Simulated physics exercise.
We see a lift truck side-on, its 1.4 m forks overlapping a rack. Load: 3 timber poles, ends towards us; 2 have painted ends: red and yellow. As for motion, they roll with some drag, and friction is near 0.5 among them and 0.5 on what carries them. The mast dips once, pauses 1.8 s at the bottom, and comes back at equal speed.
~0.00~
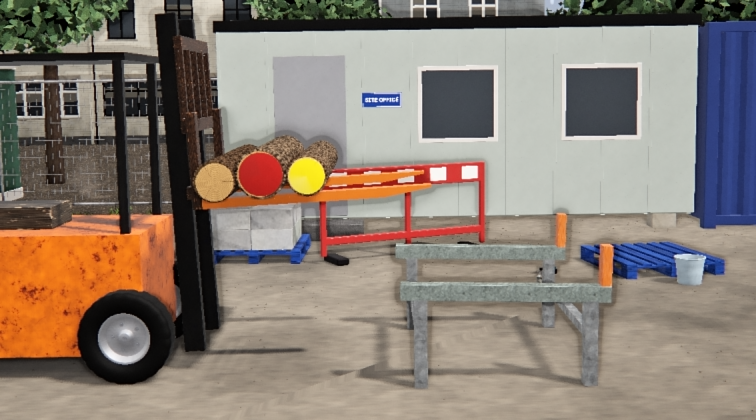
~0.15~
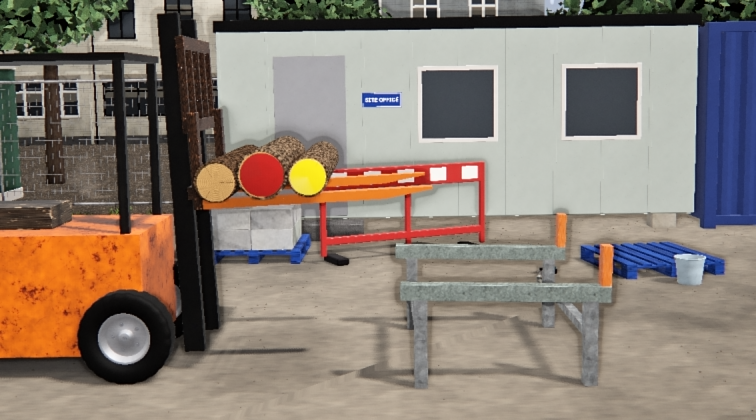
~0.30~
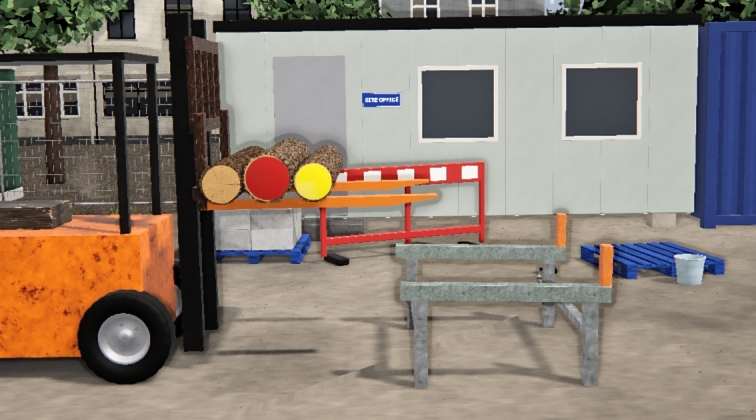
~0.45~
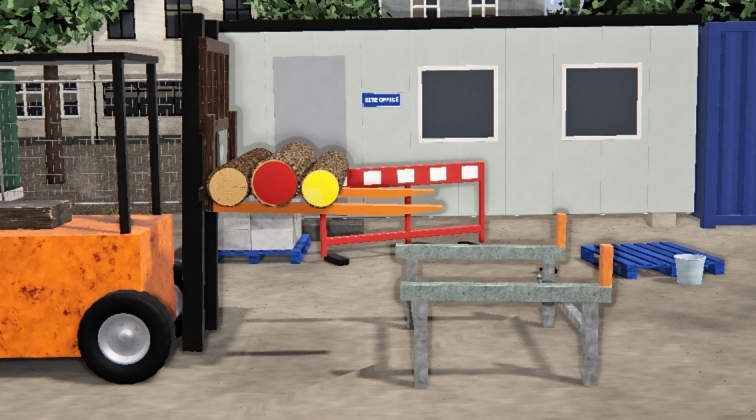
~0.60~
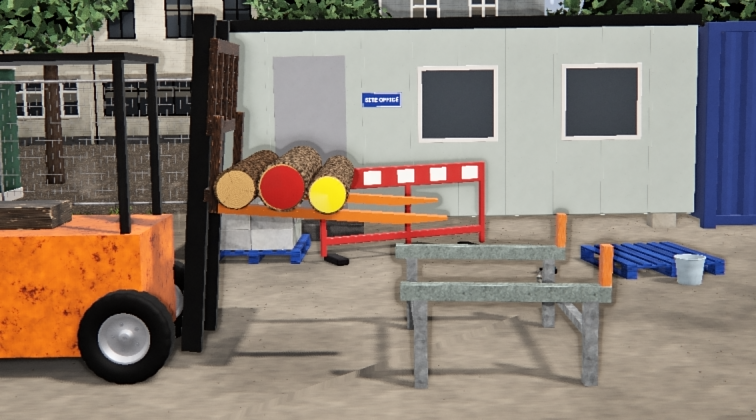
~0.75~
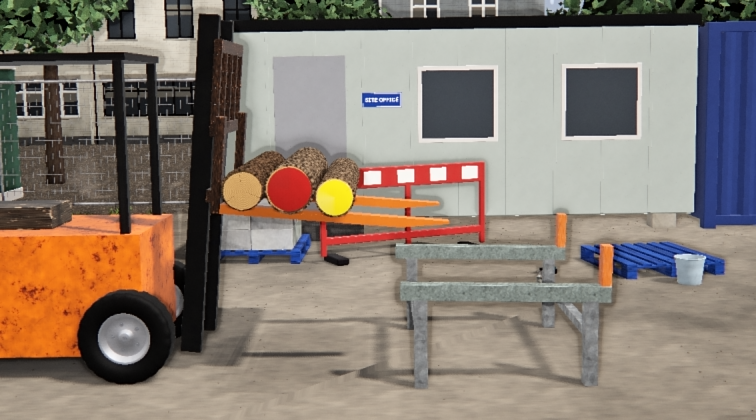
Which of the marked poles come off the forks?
Red: Drops off. Yellow: Drops off.
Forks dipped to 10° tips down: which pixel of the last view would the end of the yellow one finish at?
Near pixel (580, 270).
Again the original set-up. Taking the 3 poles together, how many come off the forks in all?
Count of them: 3.
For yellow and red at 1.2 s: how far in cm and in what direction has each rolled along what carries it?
Rightward shift: Yellow 20 cm, red 20 cm.
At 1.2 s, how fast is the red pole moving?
Estimated speed near 0.4 m/s.
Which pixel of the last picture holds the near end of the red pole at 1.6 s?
I'd point to somewhere near (351, 194).
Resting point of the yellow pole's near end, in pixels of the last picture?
It ends up close to (582, 266).
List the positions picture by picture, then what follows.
In the first picture, red (260, 174), yellow (307, 176); forks 3° tips up; tips at (426, 186); 3 of the 3 lie directly on the forks.
In the second picture, red (262, 175), yellow (308, 177); forks 2° tips up.
In the third picture, red (267, 178), yellow (313, 182); forks 1° tips up.
In the fourth picture, red (275, 183), yellow (321, 189); forks 2° tips down; tips at (438, 208).
In the fifth picture, red (282, 187), yellow (328, 195); forks 4° tips down.
In the sixth picture, red (289, 189), yellow (335, 198); forks 5° tips down; tips at (444, 222).
Then, 1.2 s in, red is on the forks, 85 cm from the tips, rolling right; yellow is on the forks, 55 cm from the tips, rolling right; 0 gone from the forks.
Then, 1.6 s in, red is on the forks, 60 cm from the tips, rolling right; yellow is on the forks, 35 cm from the tips, rolling right; 0 gone from the forks.
Then, 2.1 s in, red is on the forks, 30 cm from the tips, rolling right; yellow is on the forks, 5 cm from the tips, rolling right; 0 gone from the forks.
Then, 2.6 s in, red is in the air, 80 cm from the rack's far end, rolling right; yellow is on the rack, 55 cm from the rack's far end, rolling right; 2 gone from the forks.
In the end (3.8 s), red is on the rack, 75 cm from the rack's far end; yellow is on the rack, 20 cm from the rack's far end; 3 gone from the forks.
